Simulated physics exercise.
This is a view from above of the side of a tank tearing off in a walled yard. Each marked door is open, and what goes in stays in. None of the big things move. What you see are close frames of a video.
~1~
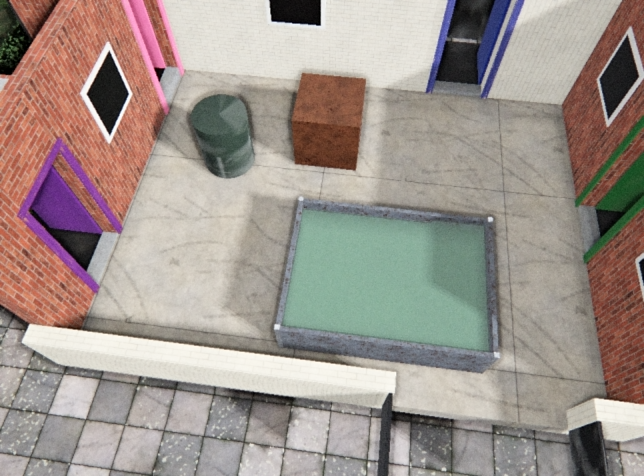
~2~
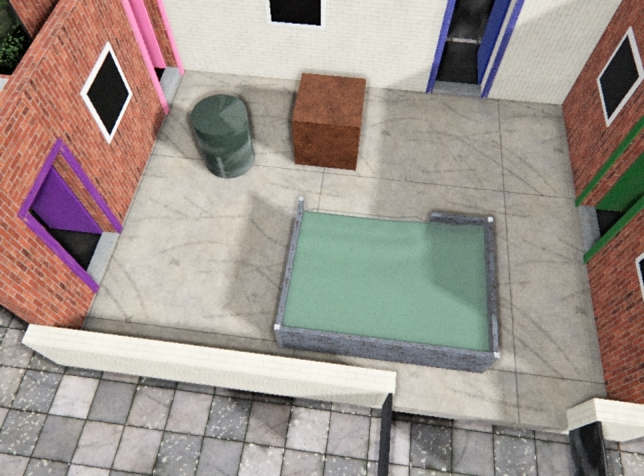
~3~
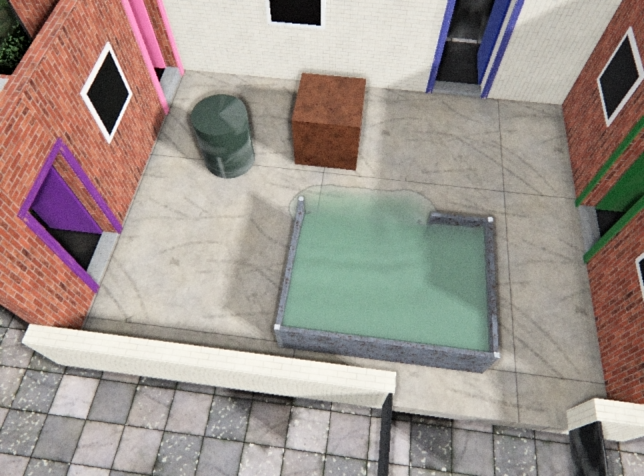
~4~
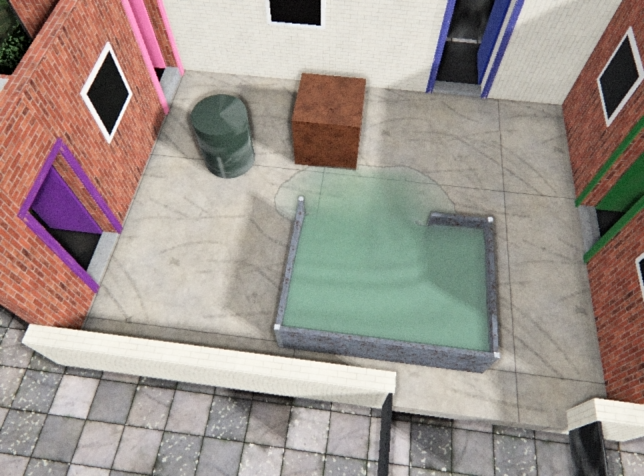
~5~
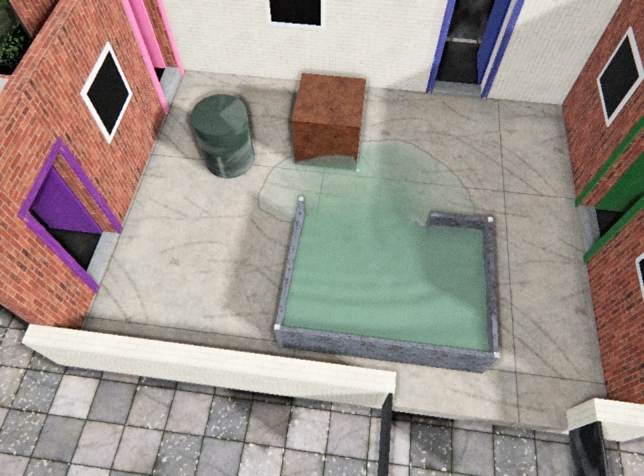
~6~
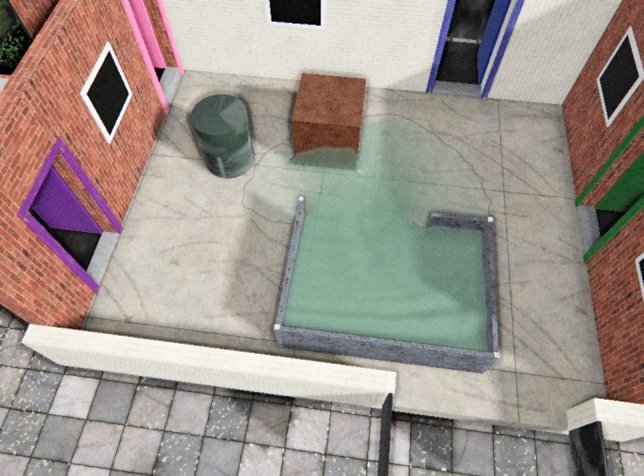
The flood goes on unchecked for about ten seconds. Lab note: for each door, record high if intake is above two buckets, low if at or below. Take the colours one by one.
Green door: Low; pink door: Low; purple door: High; blue door: High.
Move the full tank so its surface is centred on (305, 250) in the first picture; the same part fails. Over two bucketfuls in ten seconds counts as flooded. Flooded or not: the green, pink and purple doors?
Lab note - green door breaks the limit, pink door breaks the limit, purple door breaks the limit.
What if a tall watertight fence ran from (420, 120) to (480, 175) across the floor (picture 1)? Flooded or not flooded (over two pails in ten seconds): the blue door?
My guess is that blue stays within limits.
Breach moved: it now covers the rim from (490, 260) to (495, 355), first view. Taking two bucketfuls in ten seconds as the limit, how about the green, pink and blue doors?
Door by door: Green crosses the line; pink remains below the line; blue crosses the line.
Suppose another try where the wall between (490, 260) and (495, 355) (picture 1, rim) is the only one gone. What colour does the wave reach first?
It's the green-painted one.
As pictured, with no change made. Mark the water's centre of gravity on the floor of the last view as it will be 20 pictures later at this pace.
Somewhere around (353, 198) in the last view.
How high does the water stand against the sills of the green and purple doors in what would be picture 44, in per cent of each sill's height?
About 90 %, then 250 %.
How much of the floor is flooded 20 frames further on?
That's roughly 70 per cent.
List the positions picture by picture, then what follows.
In the first picture, the open tank at (389, 273) is whole and still.
In the second picture, the front is at a hidden place, out from the gap on the open tank's far side.
In the third picture, the front is at (295, 204), out from the gap on the open tank's far side.
In the fourth picture, the front is at (288, 185), out from the gap on the open tank's far side.
In the fifth picture, the front is at (400, 144), out from the gap on the open tank's far side.
In the sixth picture, the front is at (405, 121), out from the gap on the open tank's far side.
A moment on, water covers 30 % of the floor; the green door not reached, the pink door not reached, the purple door not reached, the blue door under two buckets in.
Next, water covers 45 % of the floor; the green door not reached, the pink door not reached, the purple door not reached, the blue door over two buckets in.
Then, water covers 70 % of the floor; the green door wet at the sill, nothing in, the pink door wet at the sill, nothing in, the purple door over two buckets in, the blue door far over two buckets in.
Later, water covers 95 % of the floor; the green door wet at the sill, nothing in, the pink door under two buckets in, the purple door far over two buckets in, the blue door far over two buckets in.
In the end, water covers 95 % of the floor; the green door wet at the sill, nothing in, the pink door under two buckets in, the purple door far over two buckets in, the blue door far over two buckets in.
